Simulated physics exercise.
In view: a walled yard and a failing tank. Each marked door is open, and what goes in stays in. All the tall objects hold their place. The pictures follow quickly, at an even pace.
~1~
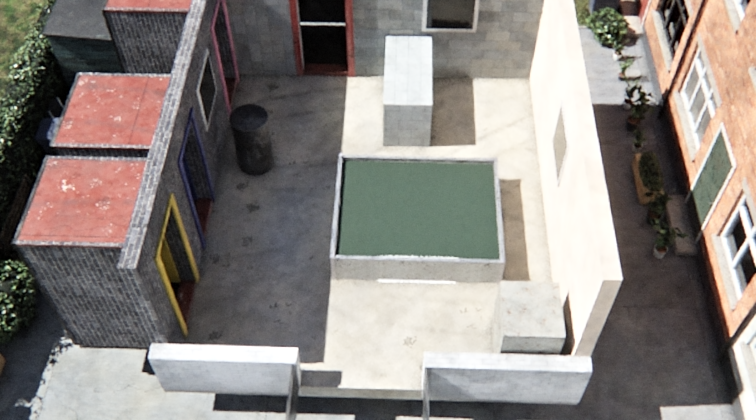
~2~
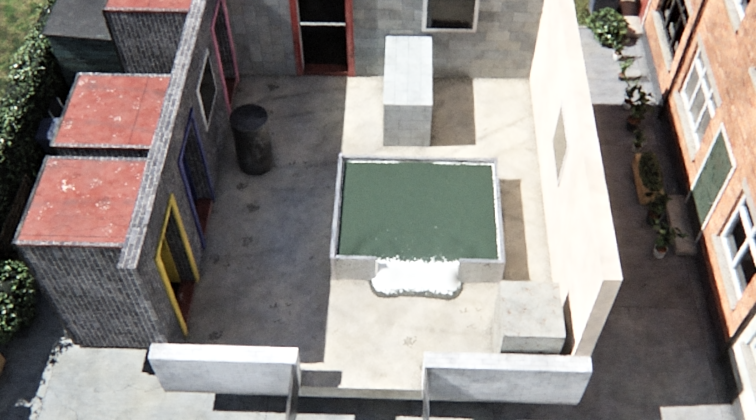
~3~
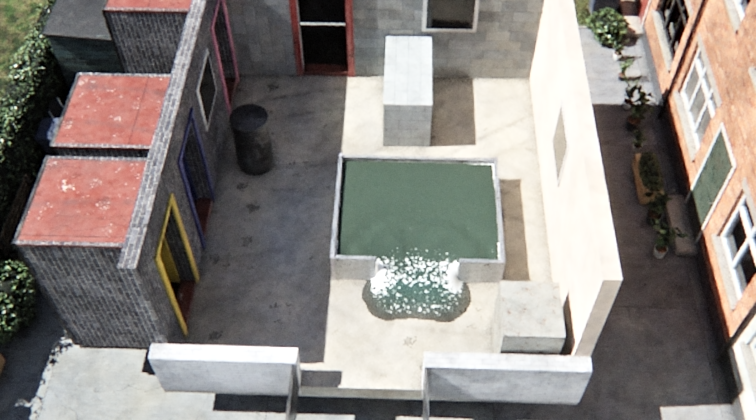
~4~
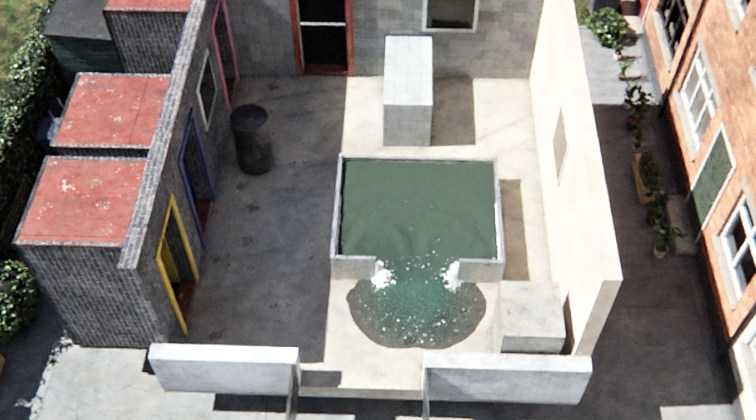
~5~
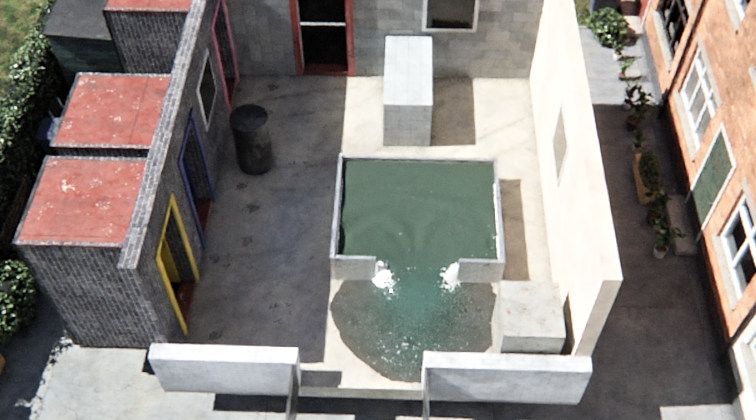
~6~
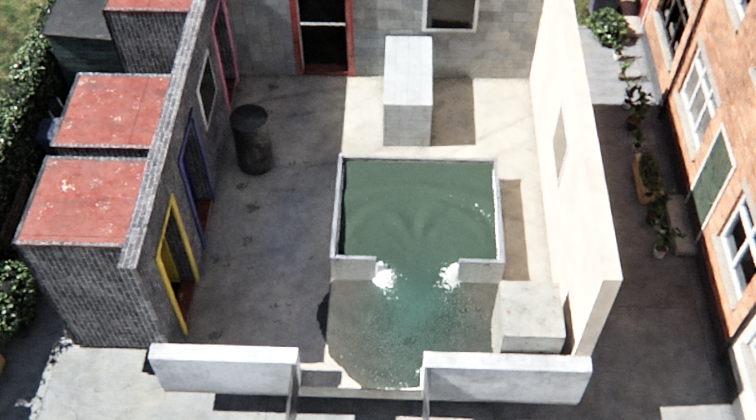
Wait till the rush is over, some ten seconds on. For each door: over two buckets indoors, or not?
One by one: The yellow door holds within the limit; the pink door holds within the limit; the red door holds within the limit; the blue door holds within the limit.
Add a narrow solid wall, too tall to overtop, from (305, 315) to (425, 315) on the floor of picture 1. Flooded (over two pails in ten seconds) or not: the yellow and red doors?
One by one: Yellow lets more in; red stays under.
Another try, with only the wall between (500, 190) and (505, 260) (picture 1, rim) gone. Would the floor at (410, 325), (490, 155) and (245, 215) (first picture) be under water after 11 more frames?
In turn: Flooded, under water, free of water.
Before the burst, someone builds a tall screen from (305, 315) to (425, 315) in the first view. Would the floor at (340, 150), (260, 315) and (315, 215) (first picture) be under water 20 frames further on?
One after the other: No water, flooded, clear.
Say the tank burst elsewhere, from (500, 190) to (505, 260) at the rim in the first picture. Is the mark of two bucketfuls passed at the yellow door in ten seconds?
The yellow door takes more.
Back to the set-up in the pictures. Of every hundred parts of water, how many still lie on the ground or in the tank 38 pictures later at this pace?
I make it 60 per cent.
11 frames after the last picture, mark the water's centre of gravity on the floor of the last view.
At about (420, 261).
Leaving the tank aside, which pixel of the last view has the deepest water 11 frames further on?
At about (444, 364).
A moment on, water covers 15 % of the floor; the yellow door not reached, the pink door not reached, the red door not reached, the blue door not reached.
Next, water covers 20 % of the floor; the yellow door not reached, the pink door not reached, the red door not reached, the blue door not reached.
Then, water covers 25 % of the floor; the yellow door wet at the sill, nothing in, the pink door not reached, the red door not reached, the blue door not reached.
Later, water covers 40 % of the floor; the yellow door wet at the sill, nothing in, the pink door not reached, the red door not reached, the blue door wet at the sill, nothing in.
In the end, water covers 60 % of the floor; the yellow door wet at the sill, nothing in, the pink door not reached, the red door not reached, the blue door wet at the sill, nothing in.
